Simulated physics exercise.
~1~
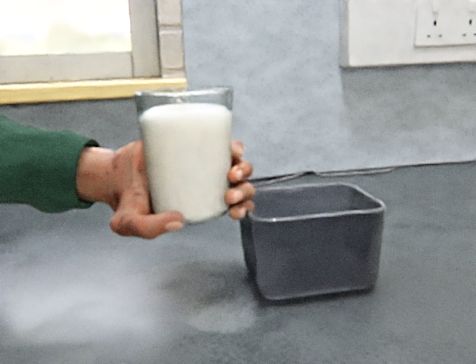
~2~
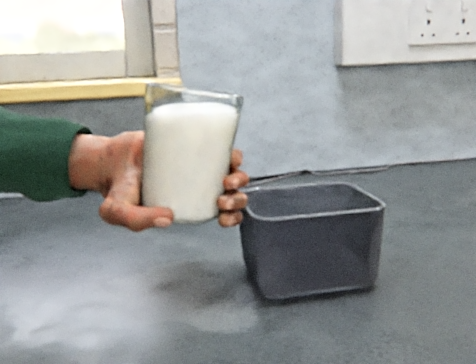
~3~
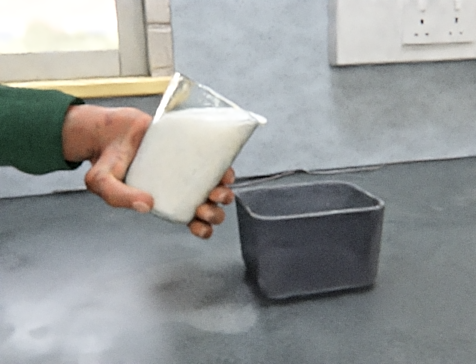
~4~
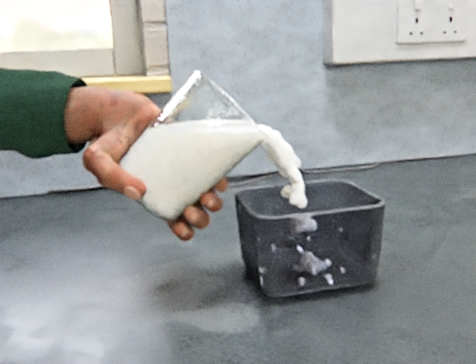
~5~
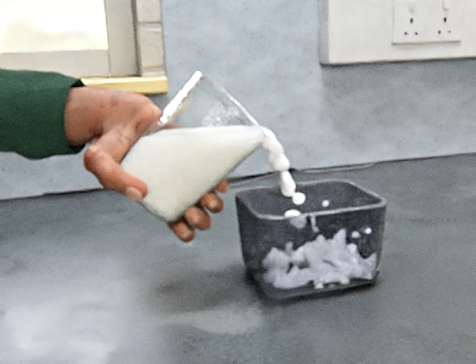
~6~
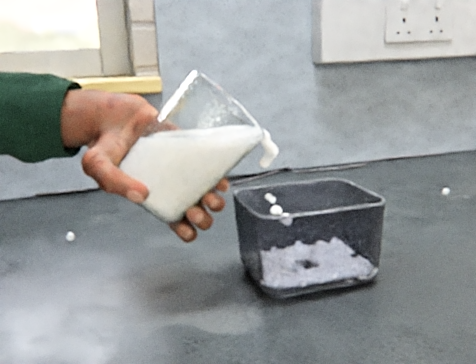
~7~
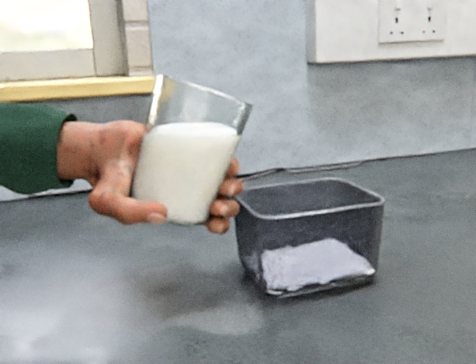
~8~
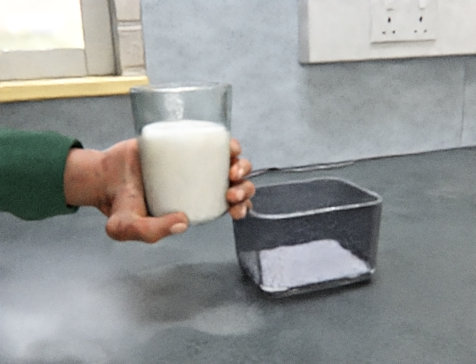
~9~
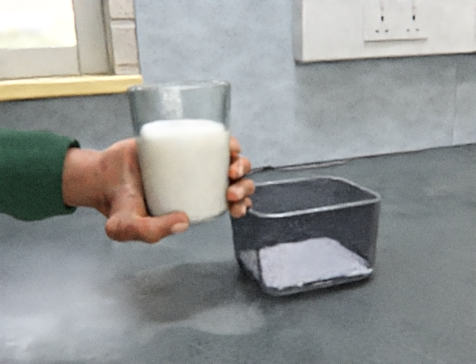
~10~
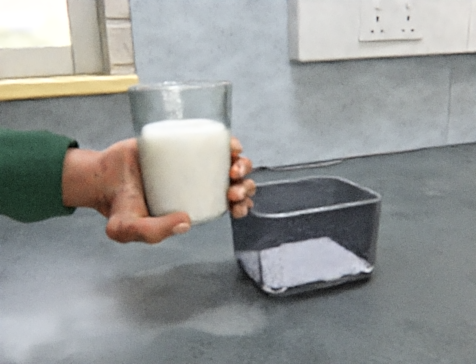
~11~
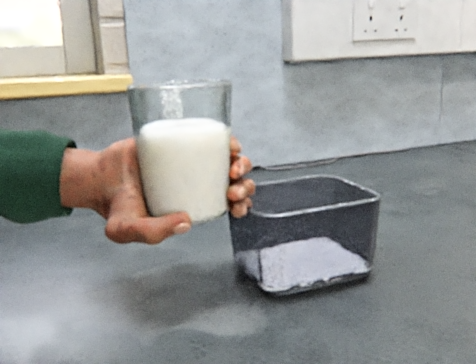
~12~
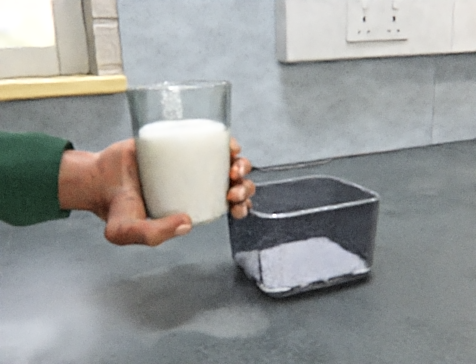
A hand tips a glass of milk rightwards, pours some into a tub, and straightens it.
